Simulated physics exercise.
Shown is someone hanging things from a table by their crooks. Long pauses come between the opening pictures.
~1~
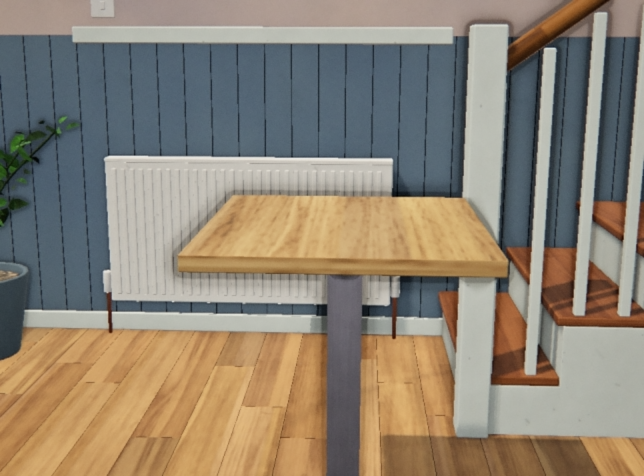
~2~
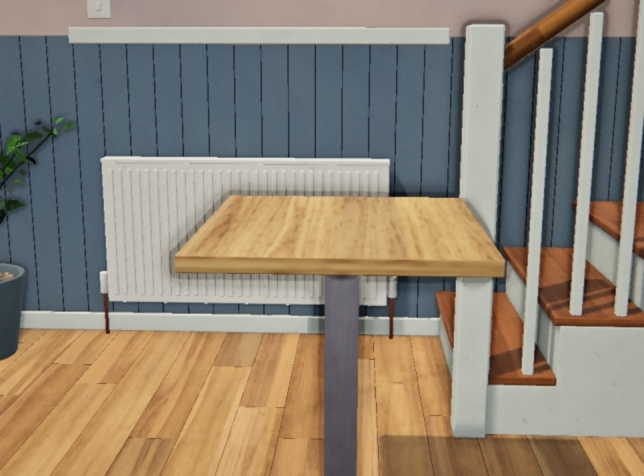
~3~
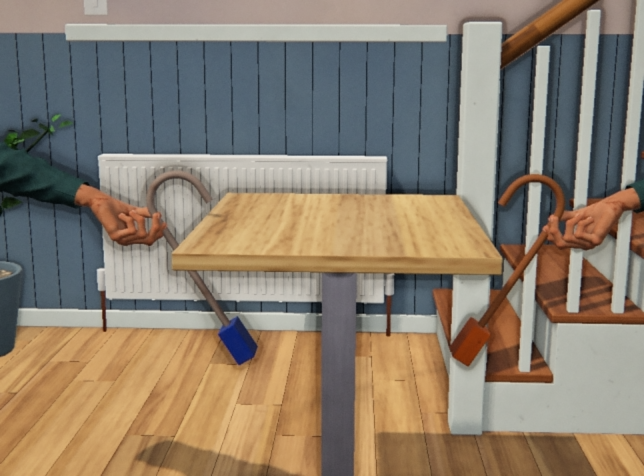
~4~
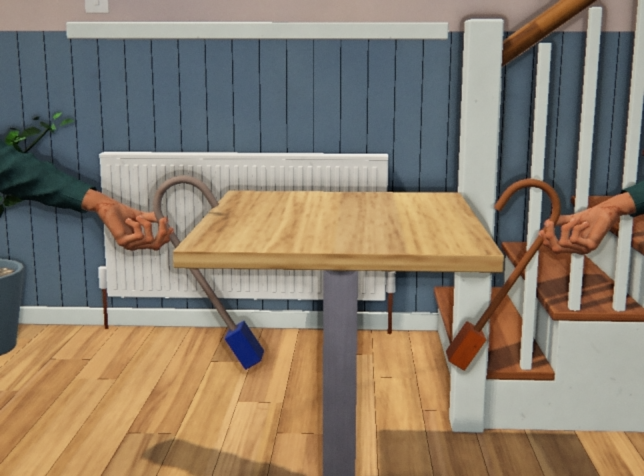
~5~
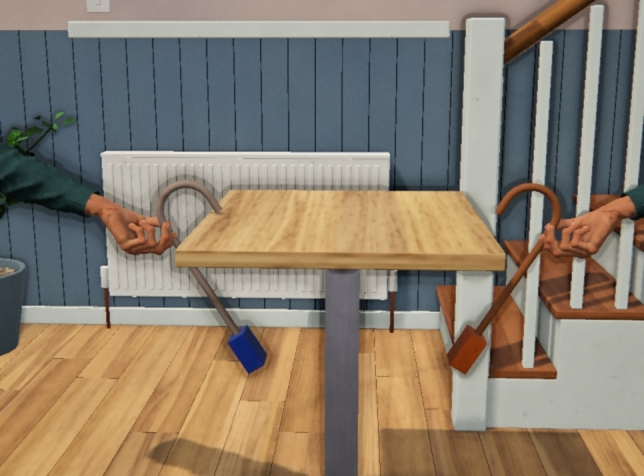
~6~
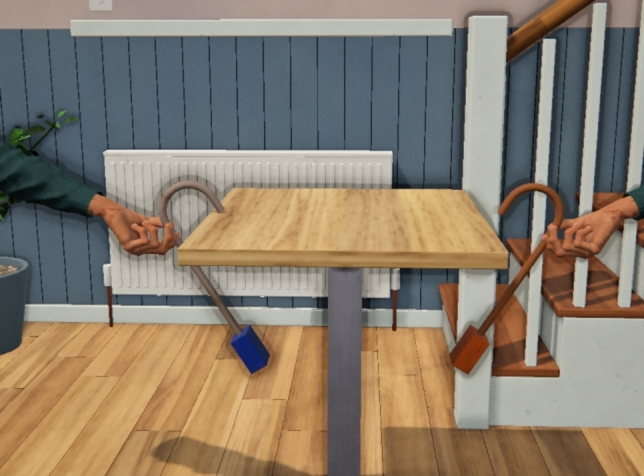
The video shows a wooden table standing before a radiator and staircase, then two hands holding a blue-ended and an orange-ended brush with hooked handles at its left and right sides, shifting only slightly as they bring the crooks to the tabletop's edges.
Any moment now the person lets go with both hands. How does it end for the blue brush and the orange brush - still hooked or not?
It ends with the blue brush still hooked, the orange brush no longer hooked.
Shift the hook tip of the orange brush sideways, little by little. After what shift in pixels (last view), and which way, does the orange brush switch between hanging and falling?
Close to 16 pixels leftward.
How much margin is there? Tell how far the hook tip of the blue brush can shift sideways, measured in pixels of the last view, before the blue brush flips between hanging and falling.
About 12 pixels to the left.
Then, 0.30 s past the last view, blue brush at rest near (225, 271); orange brush in the air near (487, 426).
Then, 0.46 s past the last view, blue brush at rest near (224, 271); orange brush in the air near (537, 469).
Then, 0.58 s past the last view, blue brush at rest near (224, 271); orange brush in the air.
Finally, the blue brush hangs from the table, near (226, 271); the orange brush slips off.
